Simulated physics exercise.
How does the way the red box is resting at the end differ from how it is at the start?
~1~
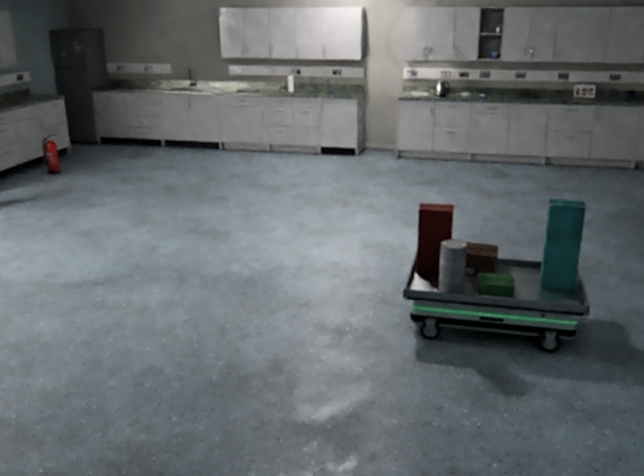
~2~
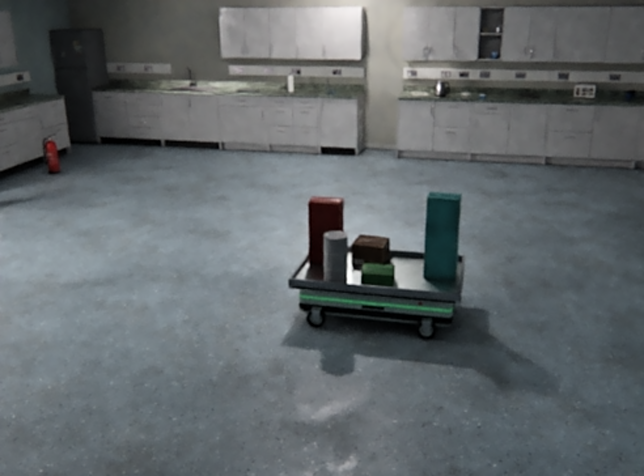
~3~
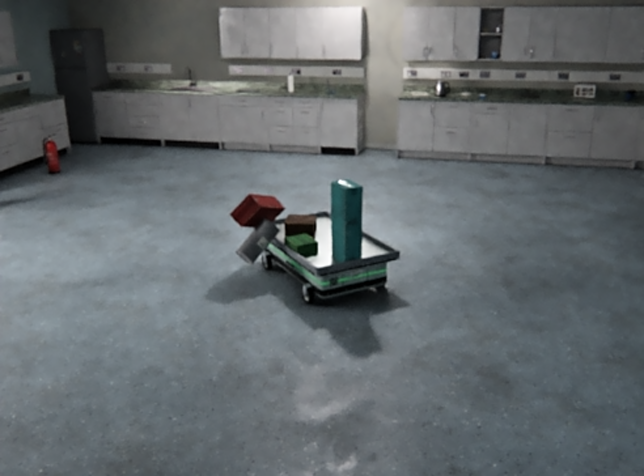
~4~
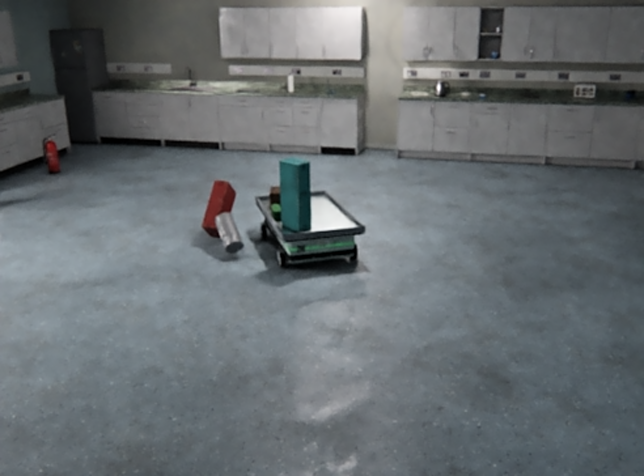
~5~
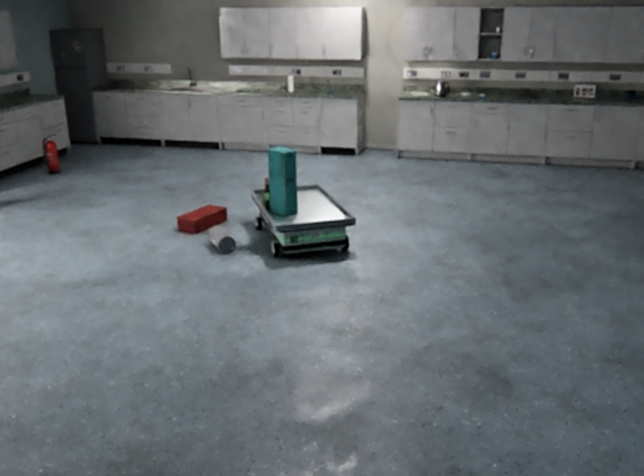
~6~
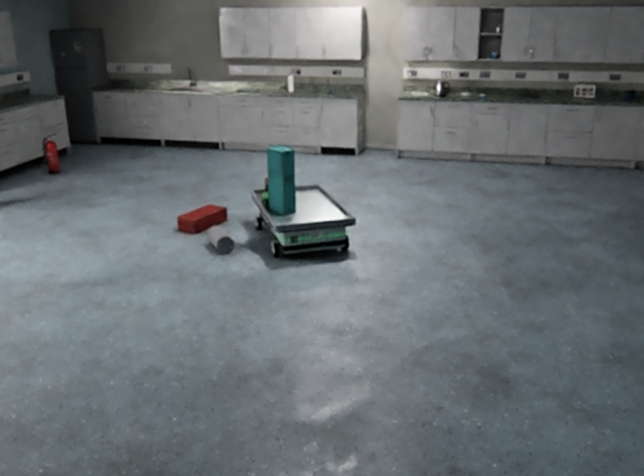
At the start the red box stands upright on the cart, but at the end it lies on its side on the floor to the left of the cart.
In a dim room with a grey floor, seen from a raised, still view, pale cabinets line the far wall and a red extinguisher stands at the left. A low cart with a rimmed deck, at the right, carries upright red and turquoise boxes, a grey canister, a brown box and a green parcel. The cart rolls left, then turns and heads away as the red box and canister tip over its left side. They drop to the floor and come to lie on their sides. The cart stops beside them, the turquoise box still upright on its deck.
